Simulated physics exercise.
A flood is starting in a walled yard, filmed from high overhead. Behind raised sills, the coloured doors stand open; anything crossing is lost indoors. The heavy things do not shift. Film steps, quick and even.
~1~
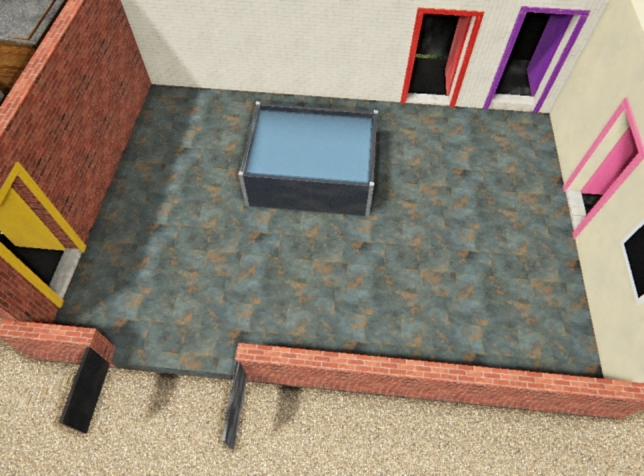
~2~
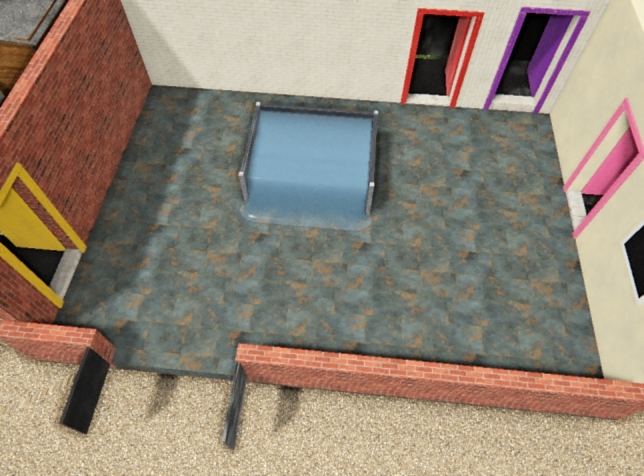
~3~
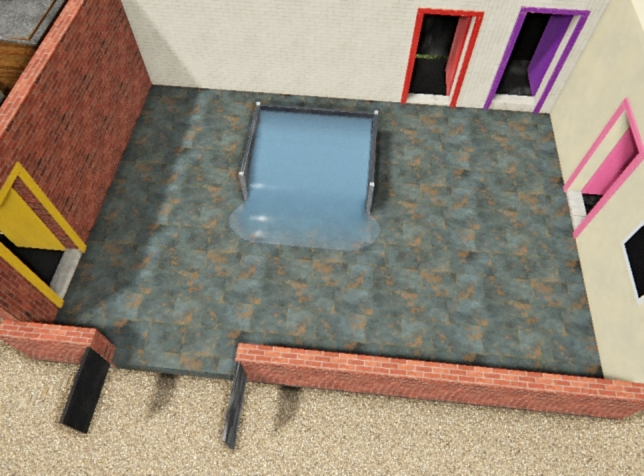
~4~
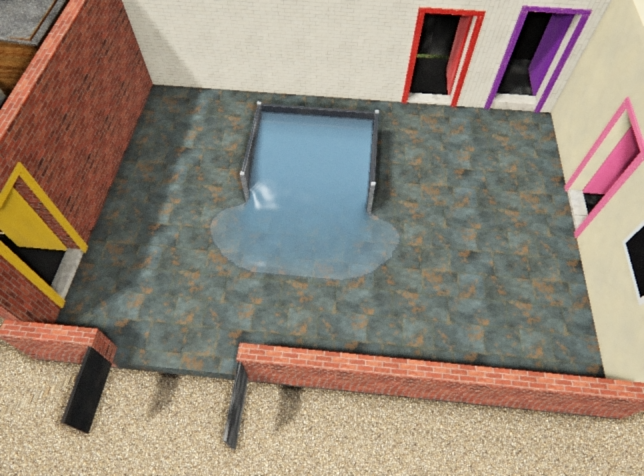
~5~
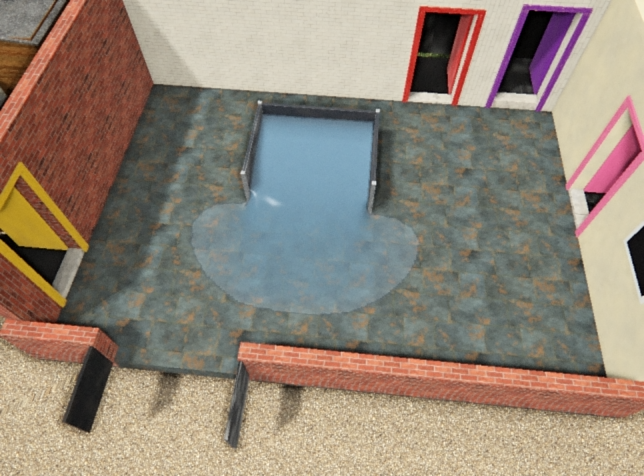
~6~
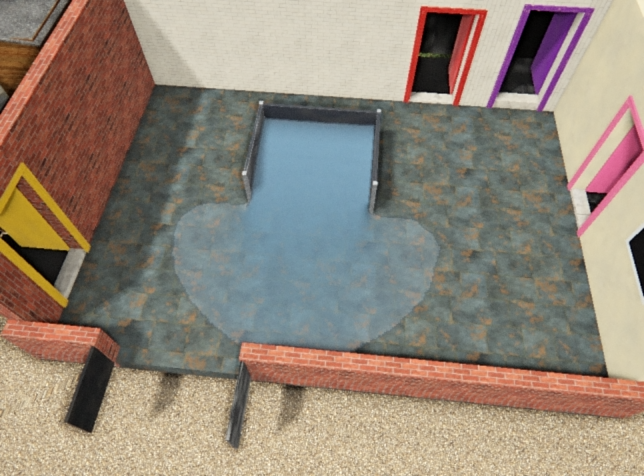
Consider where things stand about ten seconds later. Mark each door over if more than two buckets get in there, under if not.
Red door - under; pink door - under; purple door - under; yellow door - under.
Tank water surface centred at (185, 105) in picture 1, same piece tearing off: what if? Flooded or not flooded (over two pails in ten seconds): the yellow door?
Checking them one by one, the yellow door crosses the line.
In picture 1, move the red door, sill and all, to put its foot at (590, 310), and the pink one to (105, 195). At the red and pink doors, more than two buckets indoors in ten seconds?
Red door passes that mark, pink door holds.
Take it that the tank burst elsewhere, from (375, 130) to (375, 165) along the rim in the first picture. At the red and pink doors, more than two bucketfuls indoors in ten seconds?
Taking them in order, the red one beats the mark, then the pink one beats the mark.
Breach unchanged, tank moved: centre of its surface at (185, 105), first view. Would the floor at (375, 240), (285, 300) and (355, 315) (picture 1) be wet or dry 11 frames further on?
Spared, hit, hit.
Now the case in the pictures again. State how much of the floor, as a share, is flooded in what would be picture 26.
My guess is around 45 in a hundred.
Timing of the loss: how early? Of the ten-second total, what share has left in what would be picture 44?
Result, approximate: 85 per cent.
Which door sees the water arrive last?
My answer: The red door.
A moment on, water covers 30 % of the floor; the red door not reached, the pink door not reached, the purple door not reached, the yellow door not reached.
Next, water covers 35 % of the floor; the red door not reached, the pink door not reached, the purple door not reached, the yellow door wet at the sill, nothing in.
Then, water covers 45 % of the floor; the red door not reached, the pink door wet at the sill, nothing in, the purple door not reached, the yellow door wet at the sill, nothing in.
Later, water covers 75 % of the floor; the red door wet at the sill, nothing in, the pink door wet at the sill, nothing in, the purple door wet at the sill, nothing in, the yellow door wet at the sill, nothing in.
In the end, water covers 100 % of the floor; the red door under two buckets in, the pink door wet at the sill, nothing in, the purple door wet at the sill, nothing in, the yellow door wet at the sill, nothing in.
